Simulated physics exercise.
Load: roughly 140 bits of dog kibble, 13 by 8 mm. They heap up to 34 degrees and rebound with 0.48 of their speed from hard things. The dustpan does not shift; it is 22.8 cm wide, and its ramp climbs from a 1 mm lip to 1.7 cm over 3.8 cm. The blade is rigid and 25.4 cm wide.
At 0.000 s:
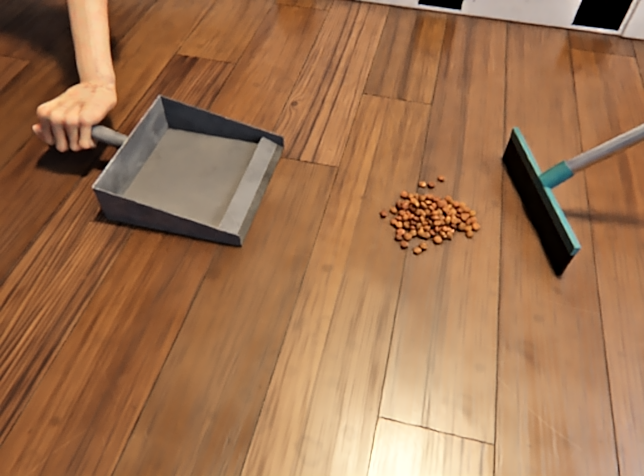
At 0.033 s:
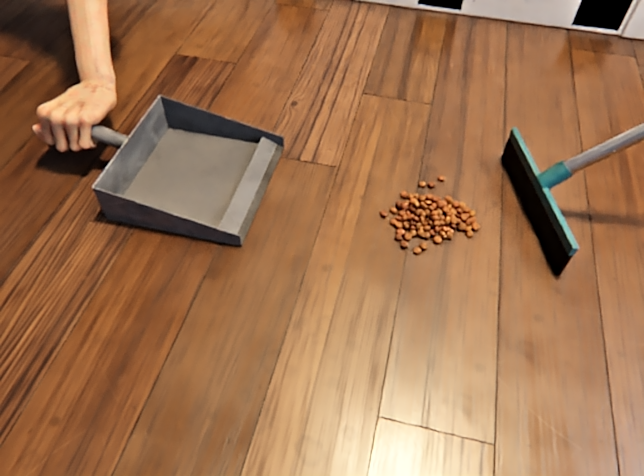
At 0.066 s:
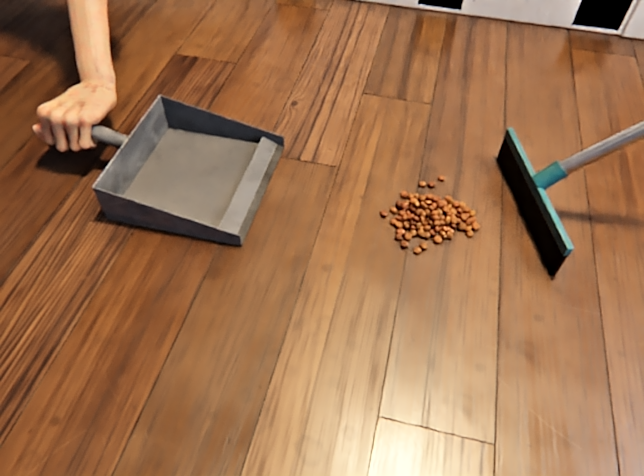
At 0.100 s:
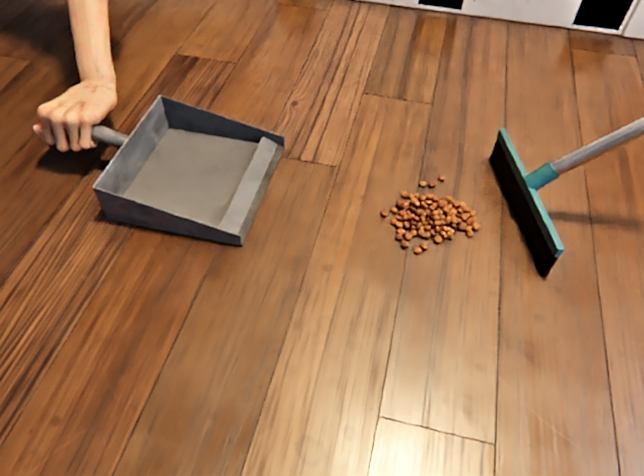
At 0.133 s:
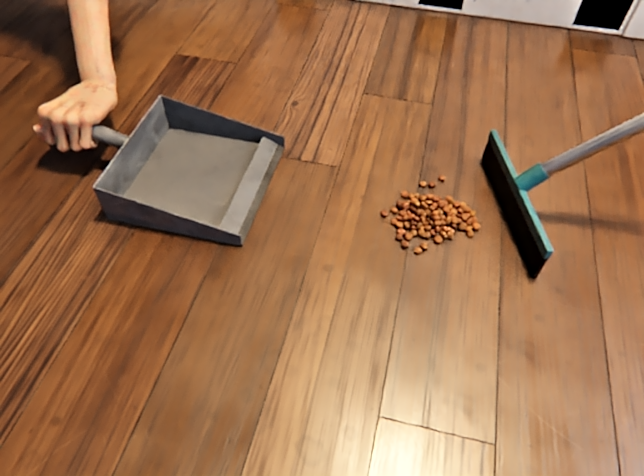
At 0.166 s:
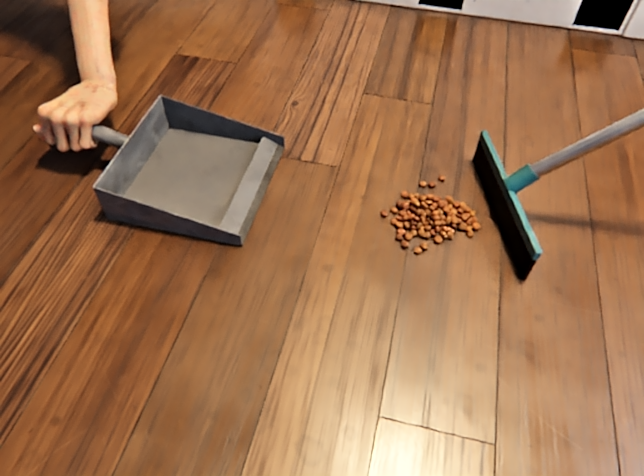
The footage shows a hand holding a gray dustpan still on a wooden floor while a teal-edged blade on a pole slides a short way left, closing in on a small pile of brown kibble that stays unmoved.
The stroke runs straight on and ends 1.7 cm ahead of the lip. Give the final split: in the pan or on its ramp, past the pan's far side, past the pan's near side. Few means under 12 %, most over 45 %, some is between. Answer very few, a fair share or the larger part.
Pan: Very few, far side: Very few, near side: A fair share.
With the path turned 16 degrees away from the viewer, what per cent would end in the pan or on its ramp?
In that case some 0 per cent.
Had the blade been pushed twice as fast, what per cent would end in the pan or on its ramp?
It would be near 20 per cent.
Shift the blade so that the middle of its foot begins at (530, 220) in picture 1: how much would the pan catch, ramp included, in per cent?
About 10 per cent.
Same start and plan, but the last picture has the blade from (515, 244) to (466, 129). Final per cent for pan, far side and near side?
Pan 5, far 0, near 10.
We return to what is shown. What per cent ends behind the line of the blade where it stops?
About 0 per cent.
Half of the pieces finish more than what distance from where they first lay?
Some 26 cm.
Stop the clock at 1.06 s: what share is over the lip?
About 5 per cent by then.
Then, at 0.50 s, middle of the blade 22 cm from the lip; 0 % over the lip, far side 0 %, near side 0 %.
After 0.72 s, middle of the blade 12 cm from the lip; 0 % over the lip, far side 0 %, near side 10 %.
After 1.06 s, middle of the blade 6 cm from the lip; 5 % over the lip, far side 0 %, near side 30 %.
In the end, at 1.4 s, pan 5 %, far side 0 %, near side 30 %, in front of the lip or behind the blade 70 %.
